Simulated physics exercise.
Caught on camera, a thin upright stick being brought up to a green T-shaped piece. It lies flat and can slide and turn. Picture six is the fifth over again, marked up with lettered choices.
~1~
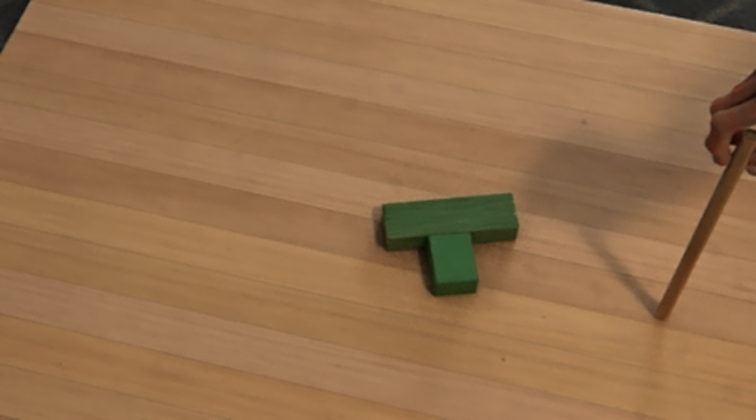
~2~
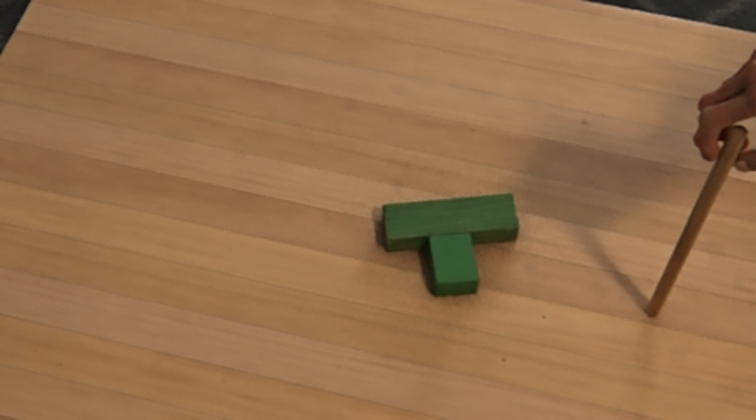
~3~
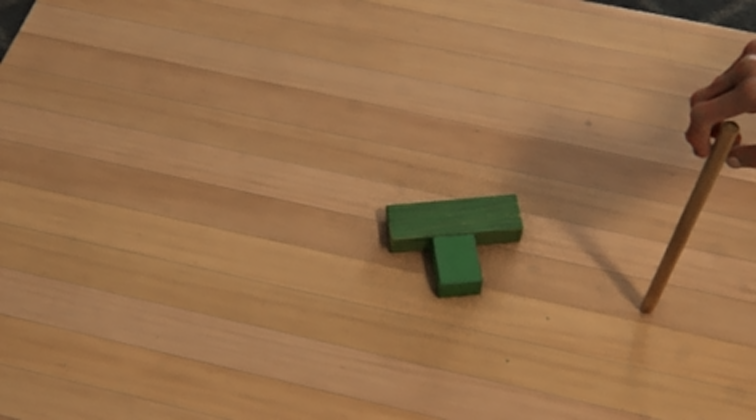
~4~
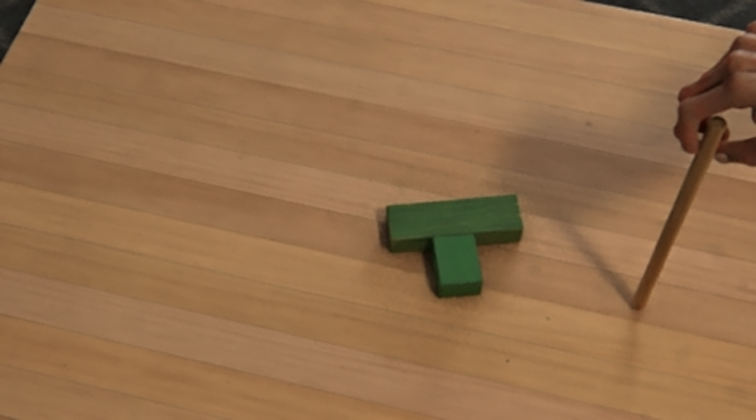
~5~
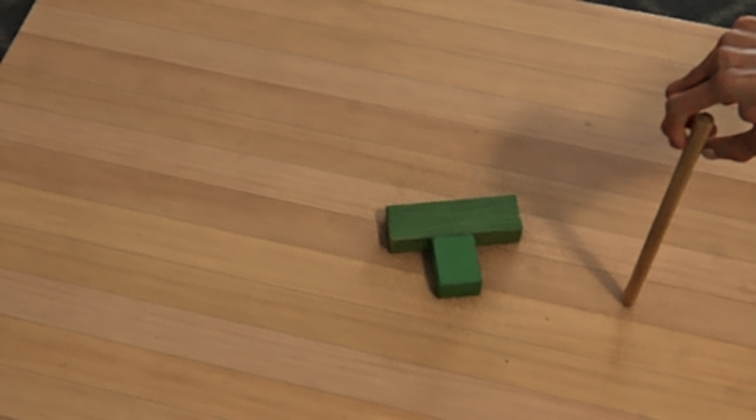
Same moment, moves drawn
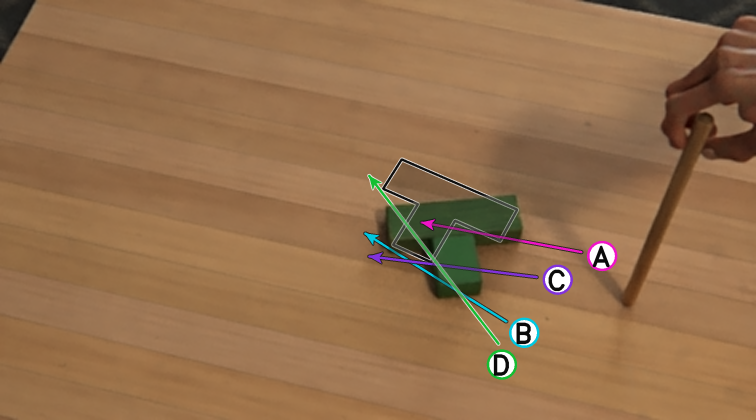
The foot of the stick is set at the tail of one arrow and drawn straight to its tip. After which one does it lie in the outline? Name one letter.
B.
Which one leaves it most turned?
C.
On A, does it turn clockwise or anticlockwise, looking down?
On that stroke, anticlockwise.
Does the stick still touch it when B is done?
No.
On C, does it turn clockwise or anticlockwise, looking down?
On that stroke, clockwise.
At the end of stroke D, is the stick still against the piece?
At the end, no.
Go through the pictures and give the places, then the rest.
Green T-shaped piece (451, 215), in the first frame.
Green T-shaped piece (451, 215), in the second frame.
Green T-shaped piece (455, 216), in the third frame.
Green T-shaped piece (455, 216), in the fourth frame.
Green T-shaped piece (455, 217), in the fifth frame.
On the marked copy, A from (582, 252) to (421, 222); B from (506, 322) to (365, 233); C from (537, 277) to (369, 256); D from (499, 344) to (369, 176).
Taking B. A third of the way, foot of the stick (453, 289), piece (450, 202).
Two thirds of the way, foot of the stick (402, 258), piece (452, 186).
When it is over, foot of the stick (365, 234), piece (452, 185); it fills the outline.
As for the rest, A leaves the piece out of the outline, at (348, 223); C leaves the piece out of the outline, at (404, 207); D leaves the piece out of the outline, at (463, 156).
